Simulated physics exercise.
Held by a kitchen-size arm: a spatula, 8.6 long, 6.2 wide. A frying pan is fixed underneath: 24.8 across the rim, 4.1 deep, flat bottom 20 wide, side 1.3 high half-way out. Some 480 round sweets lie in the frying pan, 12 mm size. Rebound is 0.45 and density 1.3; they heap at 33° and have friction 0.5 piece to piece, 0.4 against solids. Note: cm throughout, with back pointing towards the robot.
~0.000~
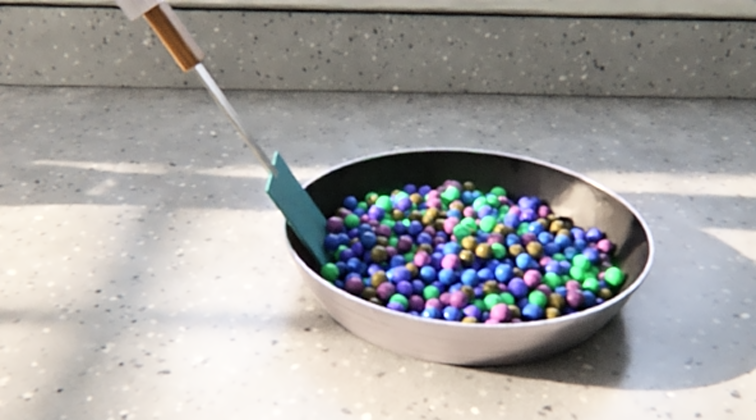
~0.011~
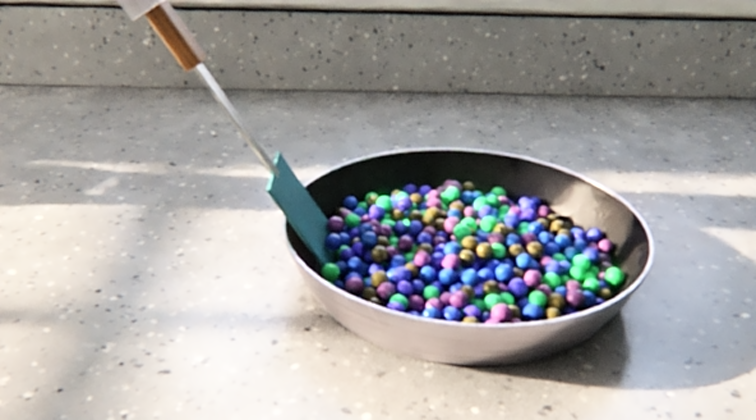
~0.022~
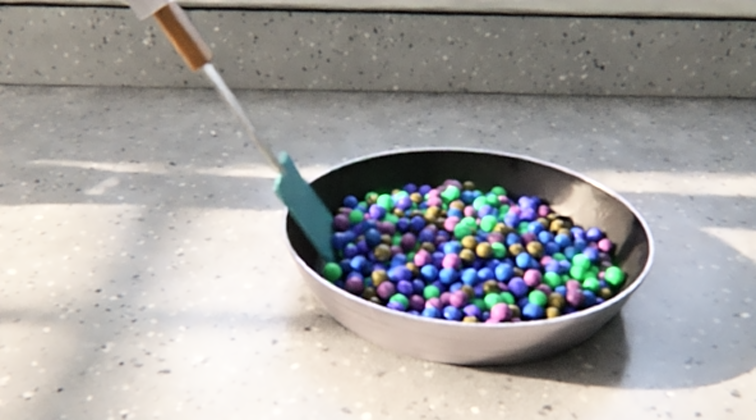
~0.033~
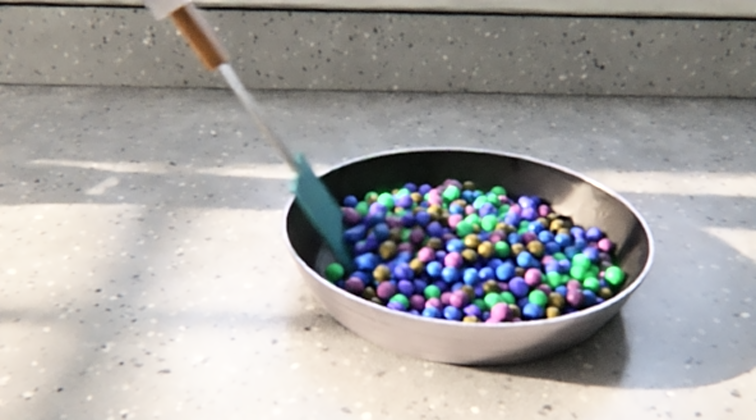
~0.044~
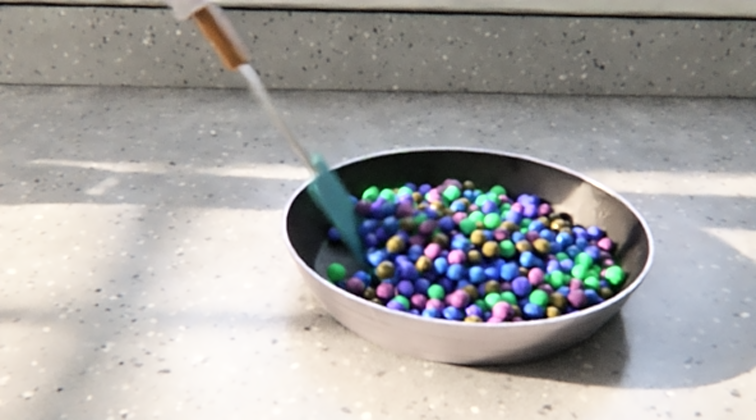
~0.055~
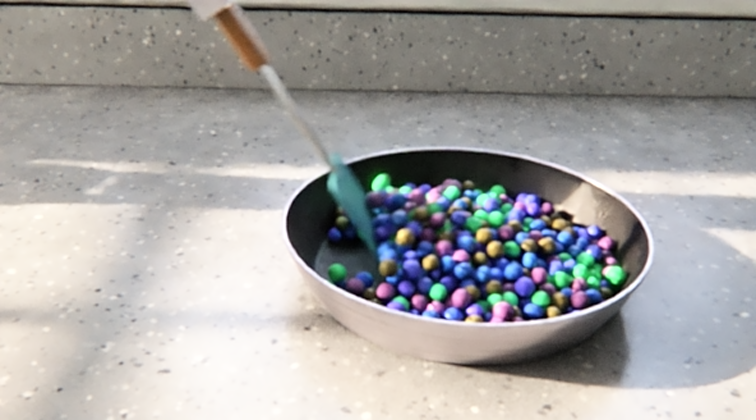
On a speckled grey counter, a teal spatula rested at the left side of a frying pan full of colourful little balls, then slid right through them, pushing some along and baring a patch of pan.
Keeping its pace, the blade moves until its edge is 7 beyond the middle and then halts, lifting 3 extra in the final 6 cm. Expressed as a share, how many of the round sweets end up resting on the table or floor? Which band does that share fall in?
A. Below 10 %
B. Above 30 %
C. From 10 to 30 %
Option C: From 10 to 30 %.
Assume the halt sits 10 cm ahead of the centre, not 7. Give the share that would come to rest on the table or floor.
In that case about 25 percent ends on the table or floor.
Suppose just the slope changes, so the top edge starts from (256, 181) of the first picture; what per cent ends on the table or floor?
Some 20 per cent.
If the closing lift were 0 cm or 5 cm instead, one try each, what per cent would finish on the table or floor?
15 and 20 per cent.
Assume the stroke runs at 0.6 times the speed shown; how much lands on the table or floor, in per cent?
That comes to some 10 per cent, roughly.
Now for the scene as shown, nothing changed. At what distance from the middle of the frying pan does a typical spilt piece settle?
It works out to near 40 cm.
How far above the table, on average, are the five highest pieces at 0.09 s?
They are near 7 cm up.
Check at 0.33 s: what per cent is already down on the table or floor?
Estimate: About 20 percent.
After 0.09 s, sloping 58°, highest piece 8 above the table; 485 in the frying pan.
After 0.12 s, sloping 58°, highest piece 9 above the table; 485 in the frying pan.
After 0.33 s, sloping 58°, highest piece 5 above the table; 389 in the frying pan, 89 on the table or floor, 7 on the blade or in flight.
After 1.38 s, sloping 58°, highest piece 4 above the table; 389 in the frying pan, 96 on the table or floor.
In the end, 389 in the frying pan, 96 on the table or floor. That is 20 % on the table or floor.
